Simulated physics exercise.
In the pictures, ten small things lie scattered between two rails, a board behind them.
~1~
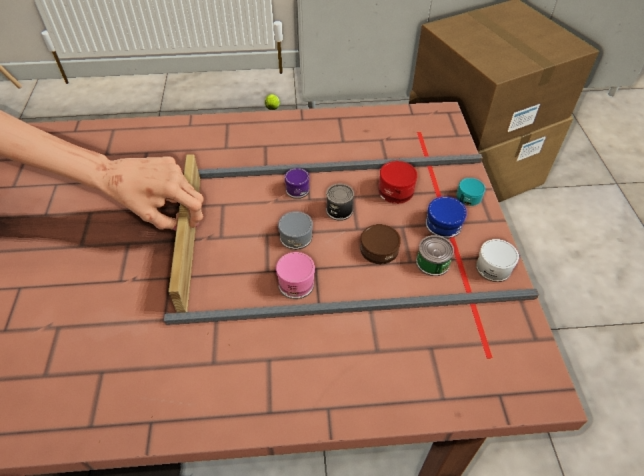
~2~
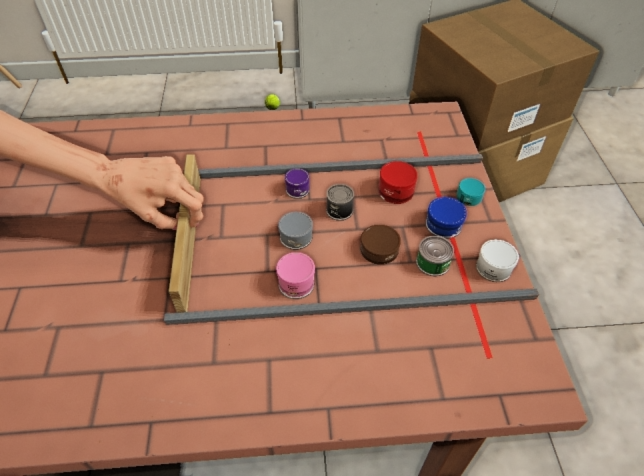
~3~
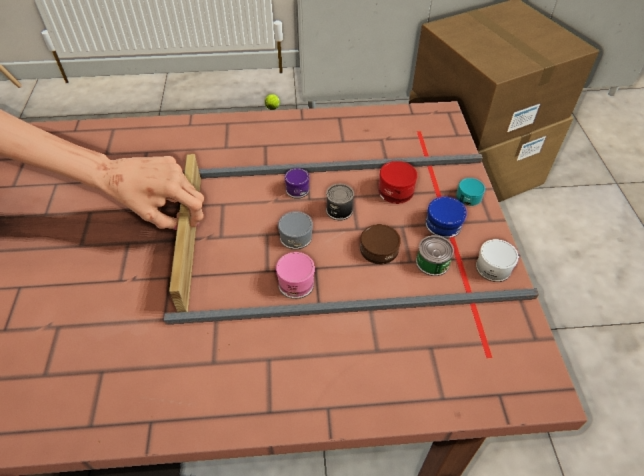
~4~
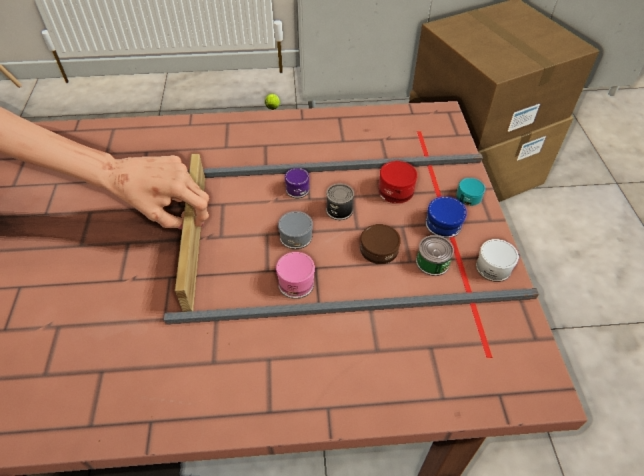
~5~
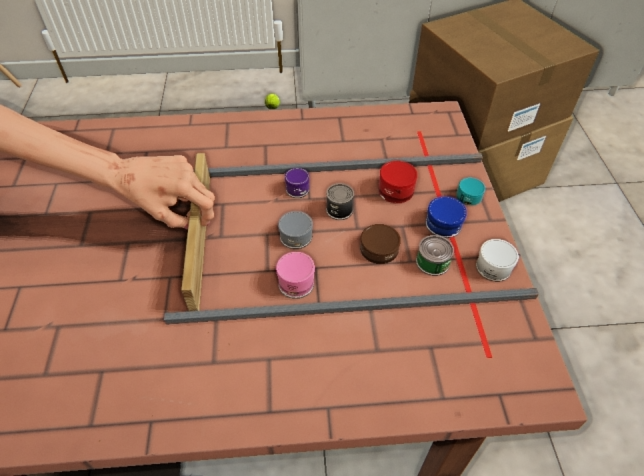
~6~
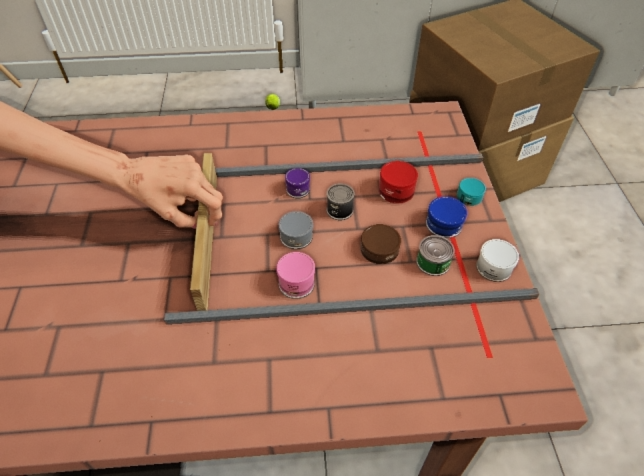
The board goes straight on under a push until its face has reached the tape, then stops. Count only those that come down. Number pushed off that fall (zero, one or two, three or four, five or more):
I predict the table will shed one or two pieces.
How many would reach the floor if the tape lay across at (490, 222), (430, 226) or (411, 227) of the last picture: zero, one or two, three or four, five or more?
Going through the three places in order, the answers are at least five; either one or two; none at all.
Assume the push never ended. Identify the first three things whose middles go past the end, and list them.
They are the white pot, then the turquoise tub, then the blue tin.
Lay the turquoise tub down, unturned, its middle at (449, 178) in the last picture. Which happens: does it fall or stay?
From that start the object does not stay.
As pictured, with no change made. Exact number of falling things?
Count of fallen: 2.
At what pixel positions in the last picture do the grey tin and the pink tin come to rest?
Positions - first (465, 216), then (485, 269).
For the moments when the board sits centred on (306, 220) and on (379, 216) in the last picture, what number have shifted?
So 3, and at the other place 7.
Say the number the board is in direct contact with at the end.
That makes 4.
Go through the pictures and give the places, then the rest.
In the first picture, turquoise tub (471, 192); white pot (497, 261); blue tin (446, 218); board (187, 228); tape (448, 225).
In the second picture, white pot (497, 261); board (187, 228).
In the third picture, blue tin (445, 217); black tin (340, 202).
In the fourth picture, turquoise tub (471, 192); red tub (397, 182).
In the fifth picture, white pot (496, 261); green tin (435, 256).
In the sixth picture, turquoise tub (471, 192); white pot (497, 261); blue tin (446, 217); board (205, 226); tape (448, 224).
Soon after, none off yet; turquoise tub at rest near (471, 192); white pot at rest near (497, 261); blue tin at rest near (446, 217).
By the end, the number that fall off is one or two; fallen, white pot and turquoise tub.
